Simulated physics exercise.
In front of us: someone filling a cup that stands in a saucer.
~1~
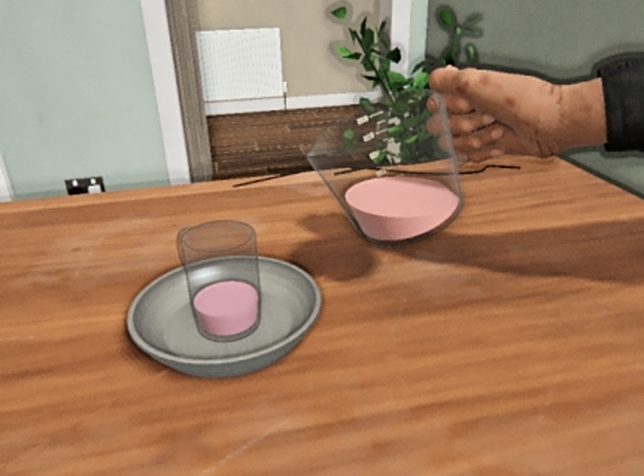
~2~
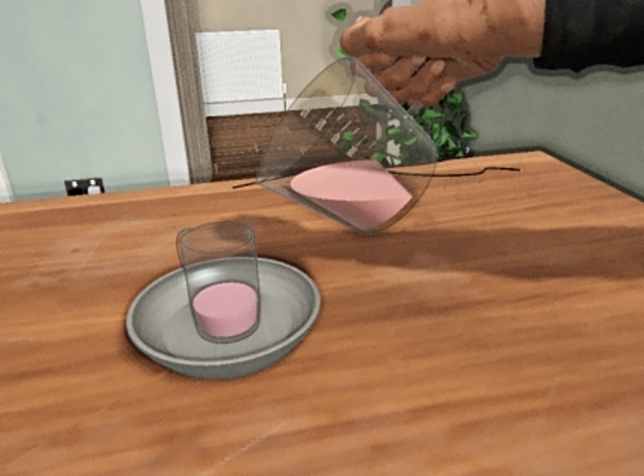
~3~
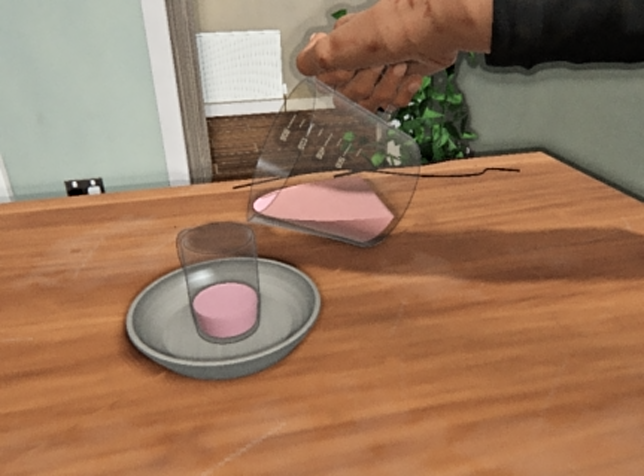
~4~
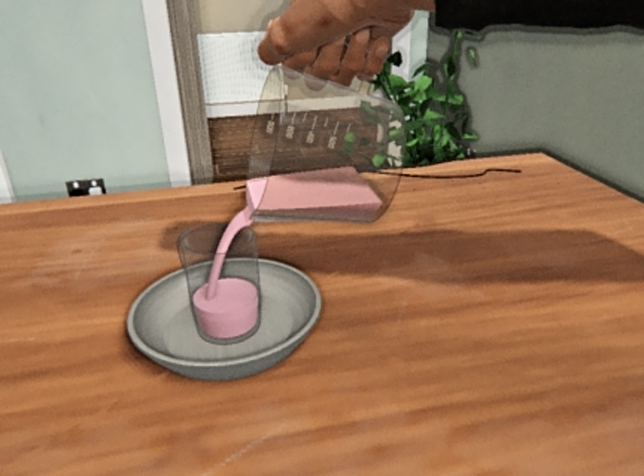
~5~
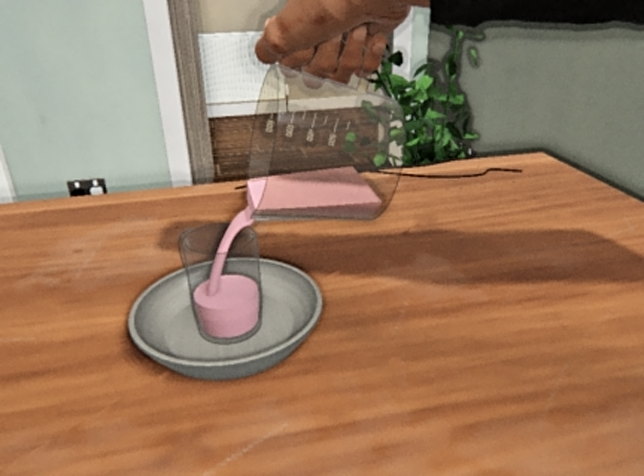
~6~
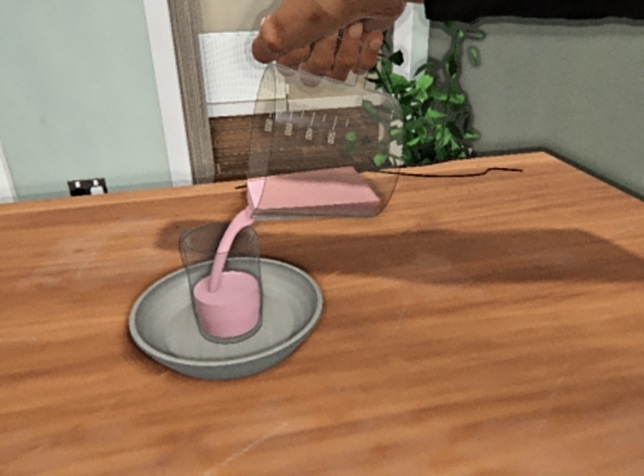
In this clip, a hand moves a clear measuring jug of pink liquid leftward over a wooden table, tilting it until a stream pours into a small clear cup standing in a grey saucer, and the cup's level rises slightly.
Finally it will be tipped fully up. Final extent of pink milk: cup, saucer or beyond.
My prediction: No spillage whatsoever.
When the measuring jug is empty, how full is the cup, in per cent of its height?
It stands at about 80 in a hundred of the cup's height.
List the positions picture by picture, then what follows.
In the first picture, a hand has the measuring jug; measuring jug (393, 166) tipped 20° with all of its load; cup (224, 278) about a quarter full; saucer (234, 364) dry.
In the second picture, the measuring jug is tipped; measuring jug (349, 151) tipped 50° with all of its load; cup about a quarter full, surface at (226, 301).
In the third picture, the measuring jug is tipped; measuring jug (331, 169) tipped 60° with all of its load; cup (223, 280) about a quarter full.
In the fourth picture, the stream is running; measuring jug (318, 152) tipped 75° with nearly all of its load; cup about a third full, surface at (226, 296).
In the fifth picture, the stream is running; measuring jug (318, 150) tipped 75° with about three quarters of its load; cup (225, 280) about a third full.
In the sixth picture, the stream is running; measuring jug (317, 148) tipped 75° with about three quarters of its load; cup about a third full, surface at (226, 289); saucer (235, 366) dry.
Shortly, the cup is about two thirds full; the saucer is dry.
Then, the cup is about three quarters full; the saucer is dry.
At the finish, the cup is about three quarters full; the saucer is dry.
